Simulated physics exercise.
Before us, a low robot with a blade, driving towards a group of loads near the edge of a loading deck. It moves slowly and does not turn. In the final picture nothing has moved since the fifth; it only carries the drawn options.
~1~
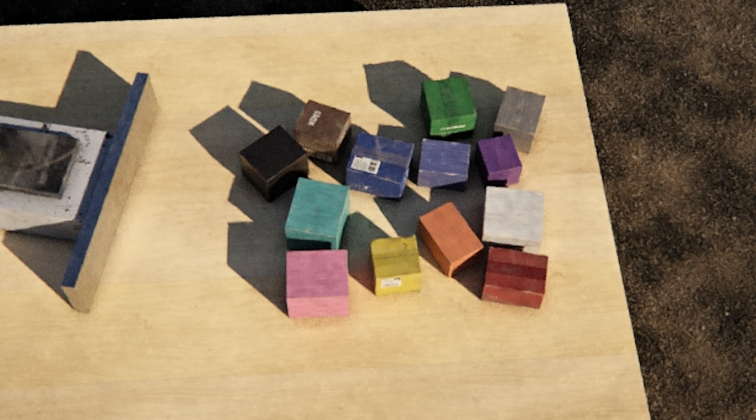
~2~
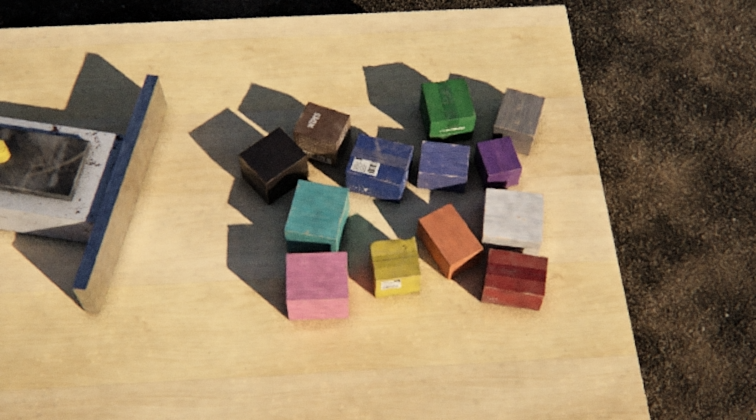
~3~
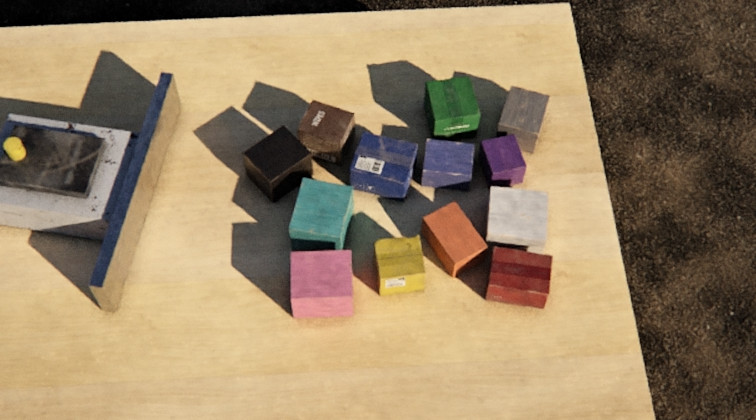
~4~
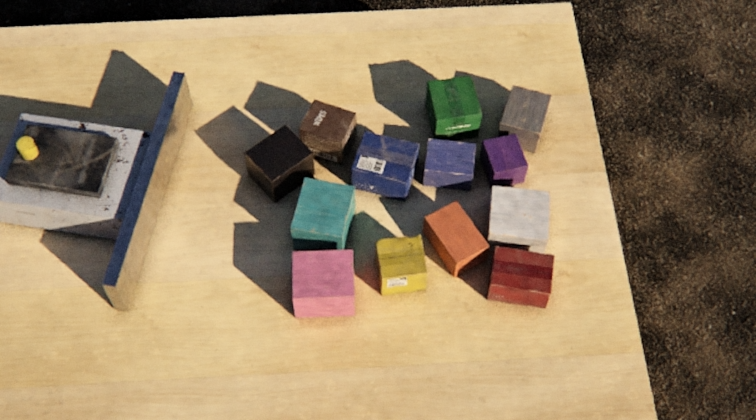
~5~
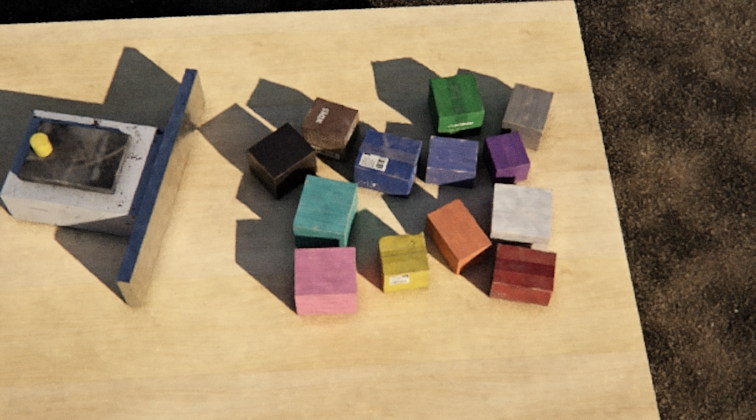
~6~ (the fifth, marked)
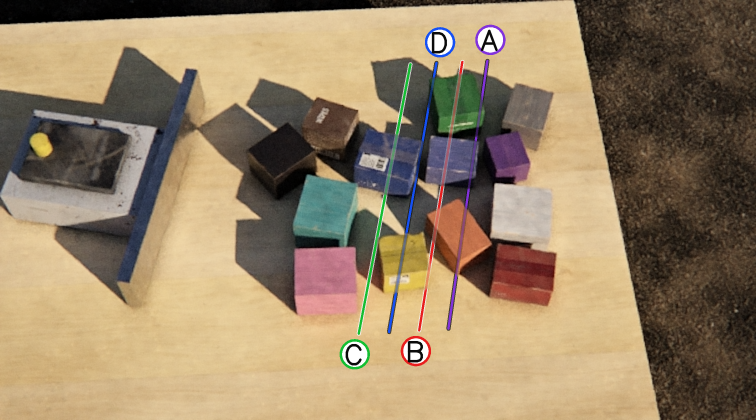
A low robot with a dark blue blade on its front edges slowly to the right across a pale wooden deck, starting partly out of view at the left. More of its body, with a yellow knob on top, comes into sight as the gap to a cluster of motionless, variously coloured crates narrows slightly.
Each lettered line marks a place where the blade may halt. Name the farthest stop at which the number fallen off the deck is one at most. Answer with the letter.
It should halt at A.
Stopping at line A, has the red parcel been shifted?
Yes.
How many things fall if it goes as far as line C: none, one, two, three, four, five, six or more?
The count is none.
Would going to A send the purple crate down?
By then, yes.
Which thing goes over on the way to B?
It is the purple crate.
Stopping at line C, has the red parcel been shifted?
By then, no.
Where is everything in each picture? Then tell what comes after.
Robot (31, 161); yellow parcel (395, 266); blue parcel (380, 167), in the first picture.
Robot (42, 164); white crate (512, 224), in the second picture.
Robot (58, 161); orange crate (453, 239), in the third picture.
Robot (70, 161); purple crate (504, 162), in the fourth picture.
Robot (83, 157); red parcel (523, 275); black crate (282, 161); grey crate (527, 117), in the fifth picture.
On the marked copy, A at (470, 185); B at (443, 186); C at (387, 189); D at (415, 188).
Following A. Soon after the start, robot (196, 152); brown box (337, 125); black crate (318, 161).
Later, robot (307, 146); purple crate (562, 163); blue crate (521, 164).
In the end, robot (391, 142); purple crate over the edge; blue crate (600, 162); one fallen.
As for the rest, B is within the limit but short; C is within the limit but short; D is within the limit but short.
